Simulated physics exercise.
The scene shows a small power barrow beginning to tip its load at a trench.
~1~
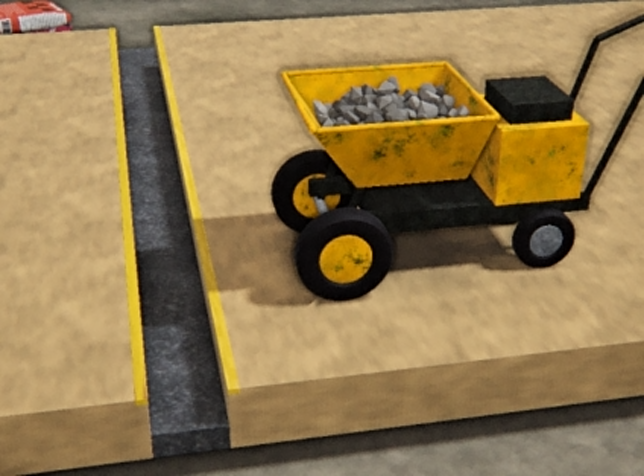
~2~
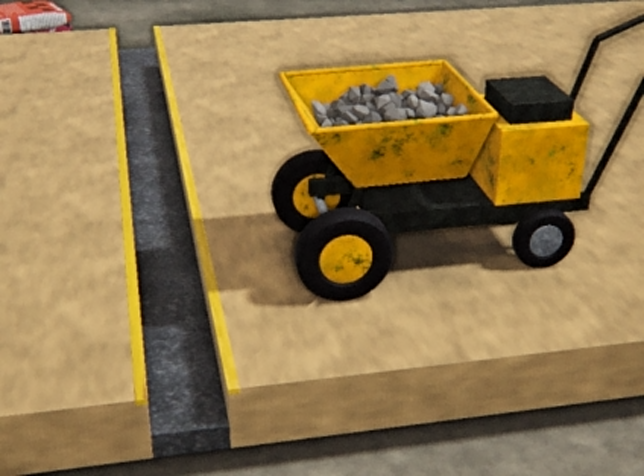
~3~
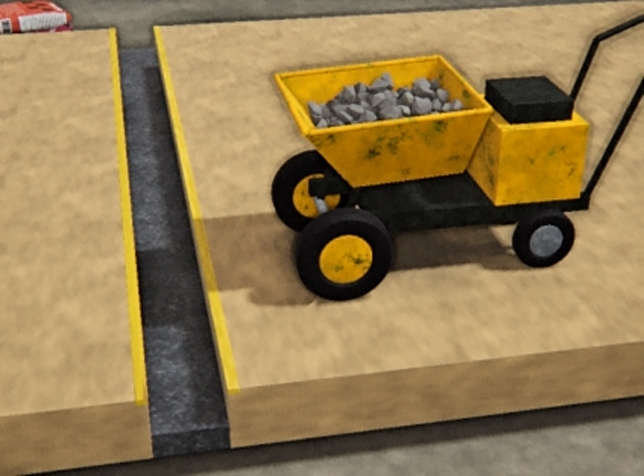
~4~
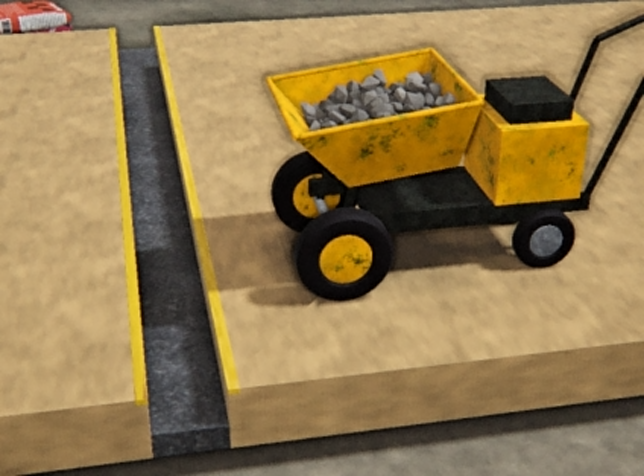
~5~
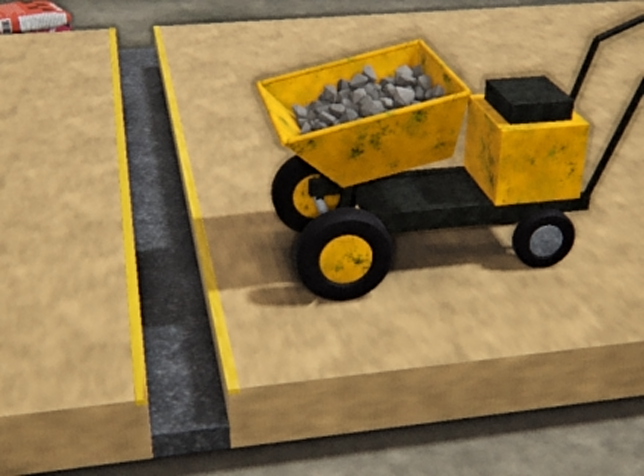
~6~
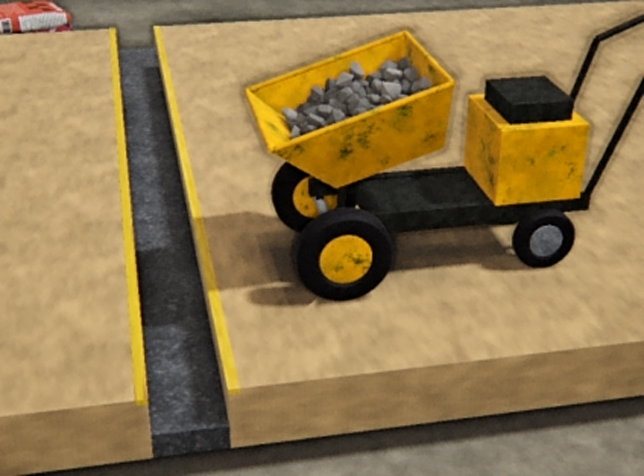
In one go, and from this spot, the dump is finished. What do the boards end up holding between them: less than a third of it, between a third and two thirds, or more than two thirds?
The trench will take in more than two-thirds.
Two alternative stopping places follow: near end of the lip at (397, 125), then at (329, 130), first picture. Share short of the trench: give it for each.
About 50 percent the first time, about 0 percent the second.
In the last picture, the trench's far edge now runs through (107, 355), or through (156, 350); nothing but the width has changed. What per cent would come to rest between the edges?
In order: Some 100 per cent, then some 70 per cent.
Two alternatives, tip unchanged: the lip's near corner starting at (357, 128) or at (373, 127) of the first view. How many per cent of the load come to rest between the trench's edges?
The shares come out close to 80 and 60 per cent, in that order.
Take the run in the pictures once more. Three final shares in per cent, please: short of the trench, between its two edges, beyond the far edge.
Out of a hundred: Short 0; between 90; beyond 10.
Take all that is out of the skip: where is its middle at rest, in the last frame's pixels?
Roughly pixel (167, 290).
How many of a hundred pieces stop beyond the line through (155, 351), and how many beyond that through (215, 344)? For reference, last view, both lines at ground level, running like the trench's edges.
I'd put it near 30 in a hundred, then near 100 in a hundred.
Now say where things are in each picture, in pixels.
Lip of the skip near (313, 131), level; top of the load near (396, 111), broken stones; first edge of the trench near (224, 342); far edge near (137, 352), the trench under half as wide as the skip, and about half as deep as wide, in the first frame.
Lip of the skip near (311, 132), level; top of the load near (395, 110), in the second frame.
Lip of the skip near (305, 134), tipped barely; top of the load near (390, 108), in the third frame.
Lip of the skip near (296, 138), tipped a little; top of the load near (396, 108), in the fourth frame.
Lip of the skip near (284, 143), tipped a little; top of the load near (403, 98), in the fifth frame.
Lip of the skip near (271, 151), tipped clearly; top of the load near (390, 92); first edge of the trench near (224, 342); far edge near (137, 352), in the sixth frame.
Shortly afterwards, skip tipped steeply; the whole lot in the skip.
Next, skip tipped steeply; the bulk in the skip; a little in or heaped over the trench; only a few falling.
Some moments later, skip tipped right over; near a quarter in the skip; near two thirds in or heaped over the trench; a little beyond it.
In the end, skip tipped right over; the bulk in or heaped over the trench; a little beyond it.
